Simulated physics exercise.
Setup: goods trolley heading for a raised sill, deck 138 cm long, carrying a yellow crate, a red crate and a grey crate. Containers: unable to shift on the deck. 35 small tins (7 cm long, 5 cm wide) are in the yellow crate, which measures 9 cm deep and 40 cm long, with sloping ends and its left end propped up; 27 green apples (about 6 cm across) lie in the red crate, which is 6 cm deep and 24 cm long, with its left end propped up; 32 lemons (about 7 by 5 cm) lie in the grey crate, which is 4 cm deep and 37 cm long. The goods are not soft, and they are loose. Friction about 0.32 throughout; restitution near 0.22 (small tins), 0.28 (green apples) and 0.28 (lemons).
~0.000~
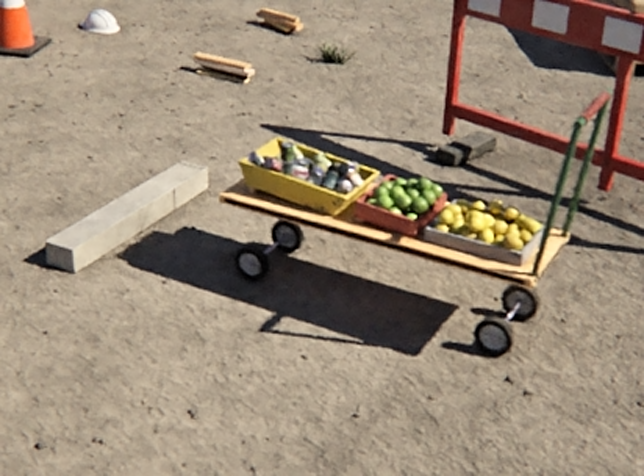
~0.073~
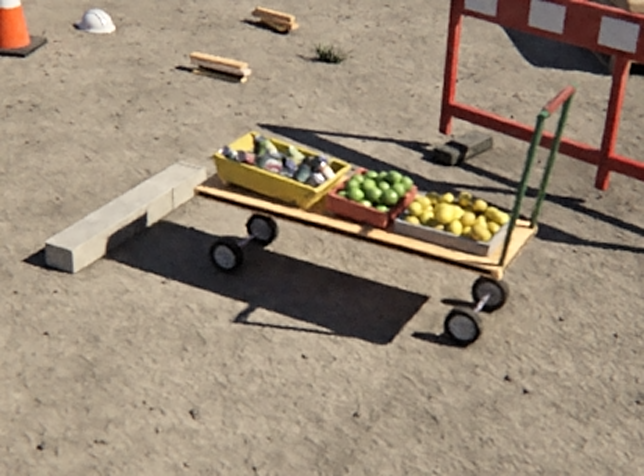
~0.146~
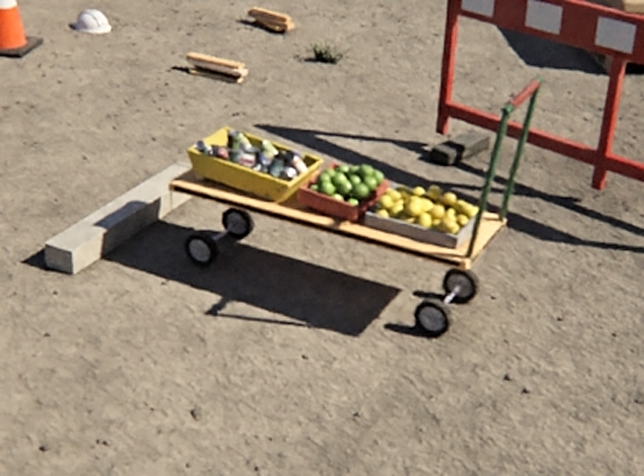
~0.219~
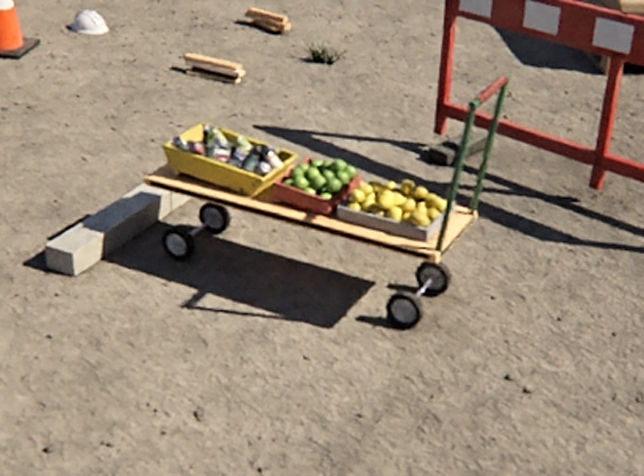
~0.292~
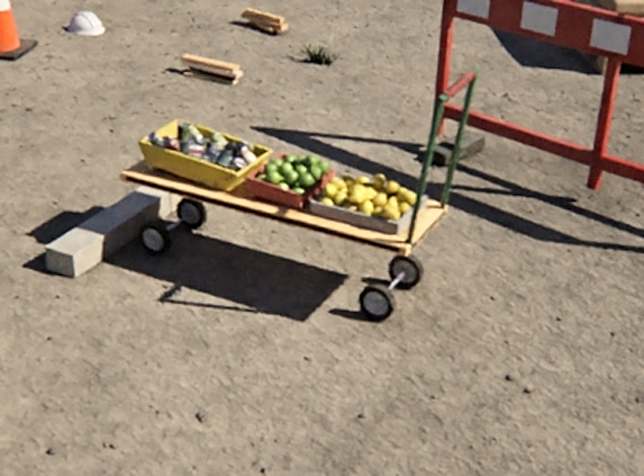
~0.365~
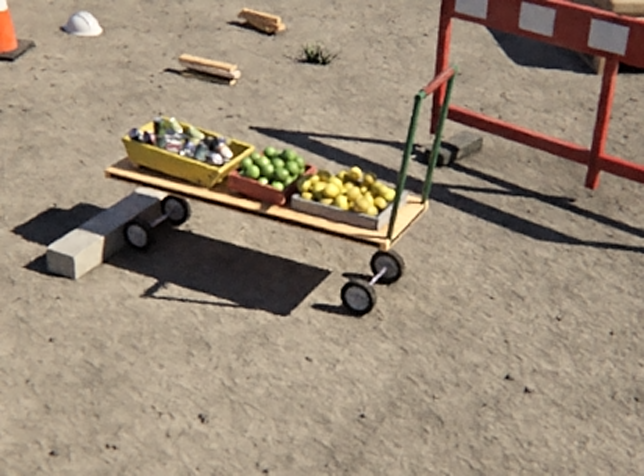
A trolley carrying a yellow crate of small tins, a red crate of green apples and a grey crate of yellow fruit rolled left across bare ground, up to a low pale sill.
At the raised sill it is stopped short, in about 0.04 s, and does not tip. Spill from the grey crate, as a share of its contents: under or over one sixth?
Over one sixth.
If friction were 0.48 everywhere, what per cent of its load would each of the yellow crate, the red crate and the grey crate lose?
Yellow crate 10, red crate 30, grey crate 20 per cent.
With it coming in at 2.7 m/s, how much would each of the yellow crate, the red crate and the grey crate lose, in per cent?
Then the yellow crate sheds 20 per cent of its load, the red crate 40 per cent, and the grey crate 30 per cent.
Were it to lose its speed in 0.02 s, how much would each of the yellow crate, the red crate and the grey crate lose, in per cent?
That way you'd get yellow crate at 10, red crate at 30, and grey crate at 30 percent.
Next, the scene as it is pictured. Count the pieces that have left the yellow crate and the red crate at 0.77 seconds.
Estimated count: Yellow crate around 2, red crate around 8.
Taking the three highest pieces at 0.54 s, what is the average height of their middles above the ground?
On average they sit about 62 cm high.
After 0.42 s, the yellow crate has all 35, the red crate is down by 2 of 27 and the grey crate is down by 2 of 32.
After 0.54 s, the yellow crate is down by 1 of 35, the red crate is down by 6 of 27 and the grey crate is down by 7 of 32.
After 0.77 s, the yellow crate is down by 2 of 35, the red crate is down by 7 of 27 and the grey crate is down by 8 of 32.
Outcome (at 1.28 s), the yellow crate is down by 3 of 35, the red crate is down by 7 of 27 and the grey crate is down by 9 of 32. Asked share, 9 of 32, 28 per cent.
